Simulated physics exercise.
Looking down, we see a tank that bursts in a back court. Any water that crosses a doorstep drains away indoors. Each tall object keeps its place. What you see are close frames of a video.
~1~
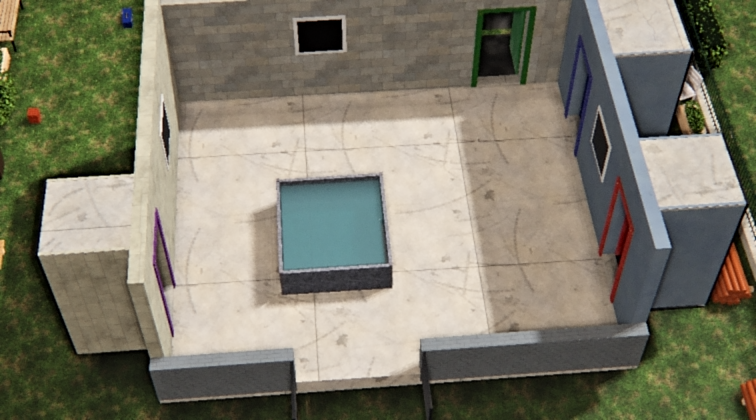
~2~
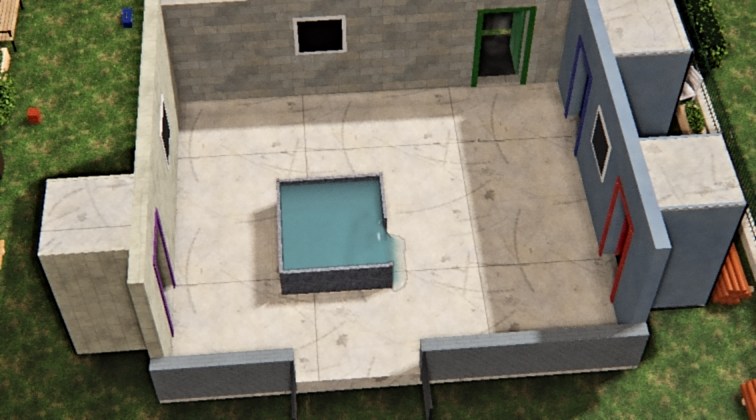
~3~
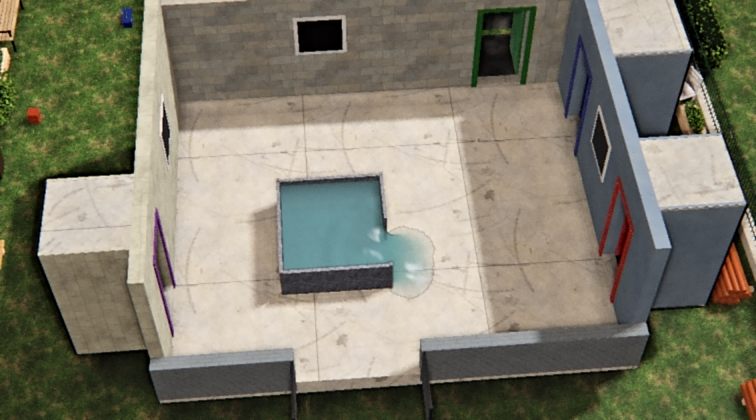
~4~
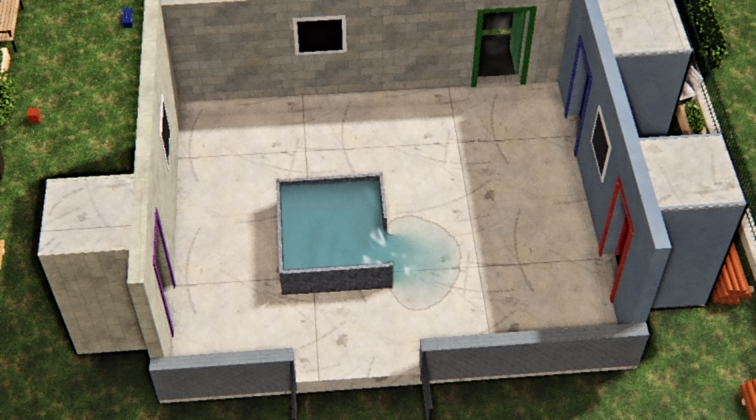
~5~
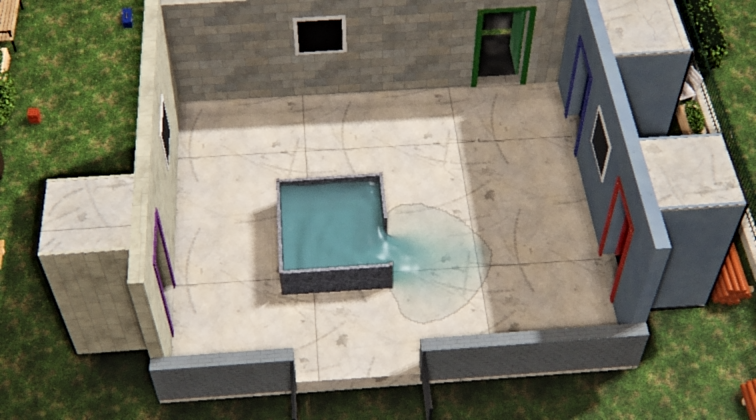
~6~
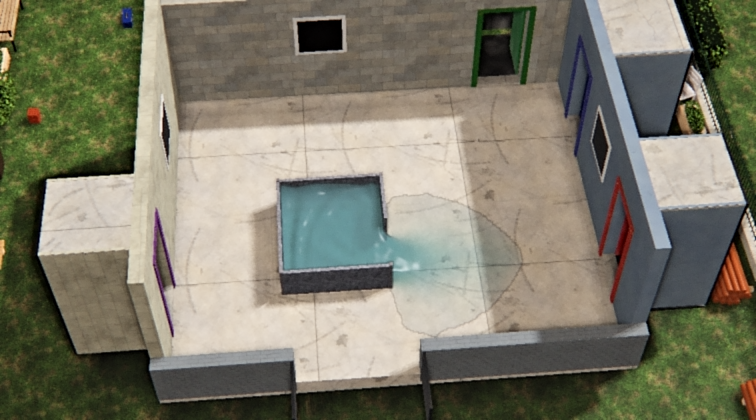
Water pours from the right side of a square tank and spreads across the court floor.
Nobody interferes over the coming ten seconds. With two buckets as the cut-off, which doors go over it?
One by one: The red door will most likely go past the limit, the blue door will most likely keep inside the limit, the green door will most likely go past the limit, the purple door will most likely keep inside the limit.
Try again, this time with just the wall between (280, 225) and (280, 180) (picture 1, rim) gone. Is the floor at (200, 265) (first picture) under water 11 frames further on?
By then I'd expect it to be drenched.
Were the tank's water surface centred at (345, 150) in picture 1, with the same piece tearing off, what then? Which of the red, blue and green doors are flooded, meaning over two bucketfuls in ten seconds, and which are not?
As I see it, the red overshoots, the blue overshoots and the green overshoots.
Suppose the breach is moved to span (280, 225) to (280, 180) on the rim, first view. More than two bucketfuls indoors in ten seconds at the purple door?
The purple door falls short.
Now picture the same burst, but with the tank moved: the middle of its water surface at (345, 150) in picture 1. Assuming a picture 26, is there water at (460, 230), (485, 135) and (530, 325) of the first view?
One after the other: Awash, awash, covered.
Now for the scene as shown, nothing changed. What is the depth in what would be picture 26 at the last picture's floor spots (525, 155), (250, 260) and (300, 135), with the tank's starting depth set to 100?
Going in order, that's 4, 0 and 0 %.
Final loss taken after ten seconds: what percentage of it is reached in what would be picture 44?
About 55 %.
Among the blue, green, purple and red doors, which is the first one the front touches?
That would be the red one.
A moment on, water covers 25 % of the floor; the red door wet at the sill, nothing in, the blue door not reached, the green door not reached, the purple door not reached.
Next, water covers 30 % of the floor; the red door over two buckets in, the blue door not reached, the green door not reached, the purple door not reached.
Then, water covers 35 % of the floor; the red door far over two buckets in, the blue door wet at the sill, nothing in, the green door not reached, the purple door not reached.
Later, water covers 45 % of the floor; the red door far over two buckets in, the blue door wet at the sill, nothing in, the green door over two buckets in, the purple door not reached.
In the end, water covers 70 % of the floor; the red door far over two buckets in, the blue door wet at the sill, nothing in, the green door far over two buckets in, the purple door not reached.
